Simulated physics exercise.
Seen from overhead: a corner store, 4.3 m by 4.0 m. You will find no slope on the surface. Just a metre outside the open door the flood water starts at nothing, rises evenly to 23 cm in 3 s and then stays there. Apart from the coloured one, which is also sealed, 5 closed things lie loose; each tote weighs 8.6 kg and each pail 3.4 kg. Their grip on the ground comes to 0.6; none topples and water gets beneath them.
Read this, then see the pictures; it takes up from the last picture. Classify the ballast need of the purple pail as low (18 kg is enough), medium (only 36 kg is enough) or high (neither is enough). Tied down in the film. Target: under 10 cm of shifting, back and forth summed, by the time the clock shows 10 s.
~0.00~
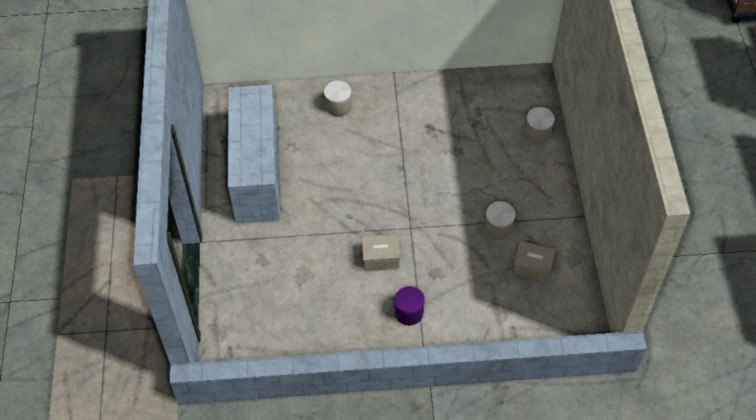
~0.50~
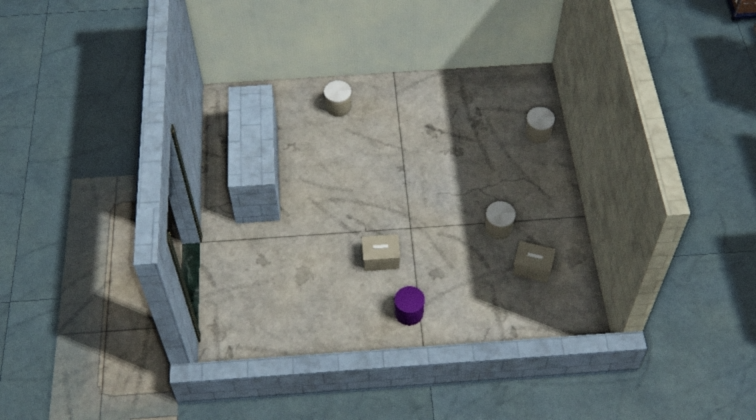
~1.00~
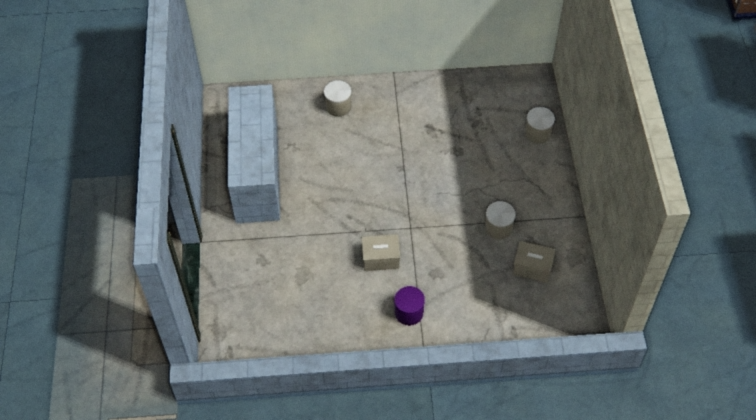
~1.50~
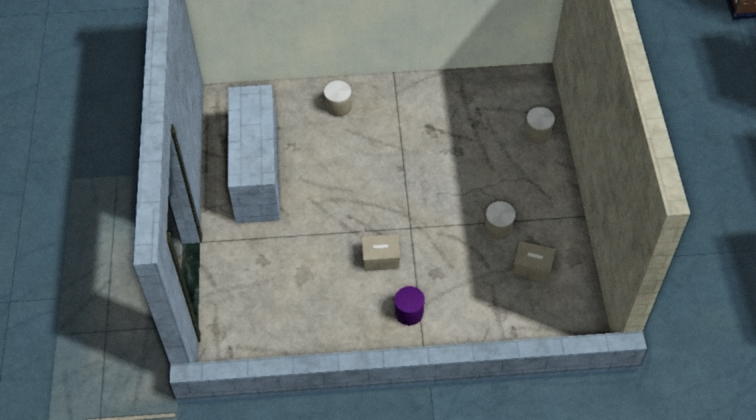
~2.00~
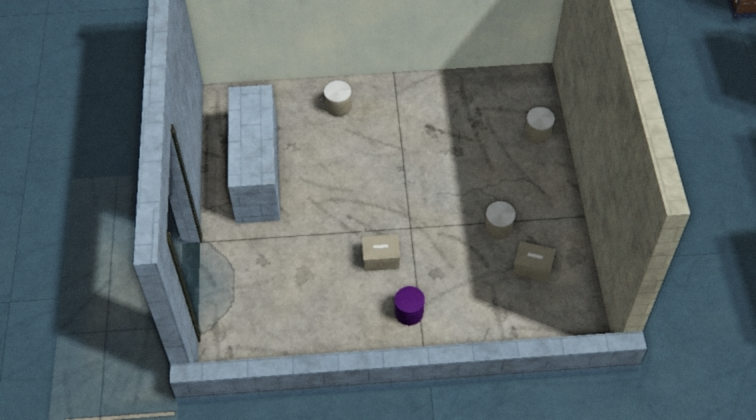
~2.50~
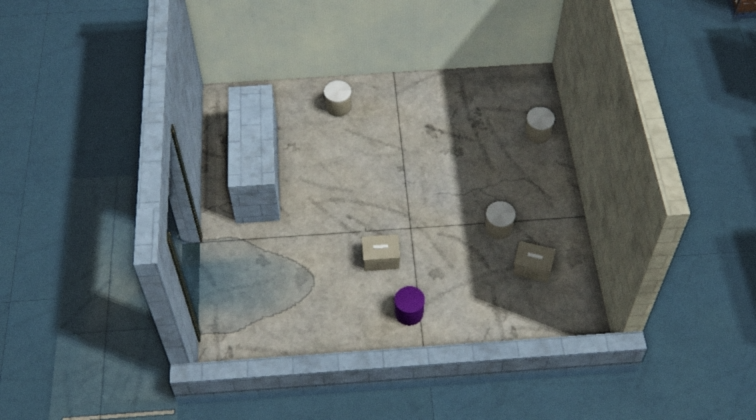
Low.
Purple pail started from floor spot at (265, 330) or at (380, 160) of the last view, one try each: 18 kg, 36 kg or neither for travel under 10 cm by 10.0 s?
One by one: The small mass suffices; the small mass suffices.
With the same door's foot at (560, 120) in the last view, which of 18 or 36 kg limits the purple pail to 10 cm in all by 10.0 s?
Okay, so the light mass does it.
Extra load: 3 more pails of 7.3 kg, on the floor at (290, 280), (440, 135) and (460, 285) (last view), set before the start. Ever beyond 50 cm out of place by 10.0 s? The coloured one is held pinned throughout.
Result, in turn - exceeds it; falls shy; falls shy.
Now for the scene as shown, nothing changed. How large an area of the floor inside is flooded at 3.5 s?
Wet area: Approx. 4.5 m2.
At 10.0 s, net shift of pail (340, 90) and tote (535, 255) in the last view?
Respectively 60 and 80 centimetres.
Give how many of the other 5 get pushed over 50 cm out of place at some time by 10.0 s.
The total is 5.
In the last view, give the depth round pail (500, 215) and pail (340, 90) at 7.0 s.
Depths: Near 9 cm, then near 1 cm.
After 3.5 s the purple pail would be 0 cm from its start with 18 kg and 0 cm from its start with 36 kg; 2 cm of water round it then.
After 4.5 s the purple pail would be 0 cm from its start with 18 kg and 0 cm from its start with 36 kg; 7 cm of water round it then.
After 7.0 s the purple pail would be 0 cm from its start with 18 kg and 0 cm from its start with 36 kg; 7 cm of water round it then.
After 10.0 s the purple pail would be 0 cm from its start with 18 kg and 0 cm from its start with 36 kg; 10 cm of water round it then.
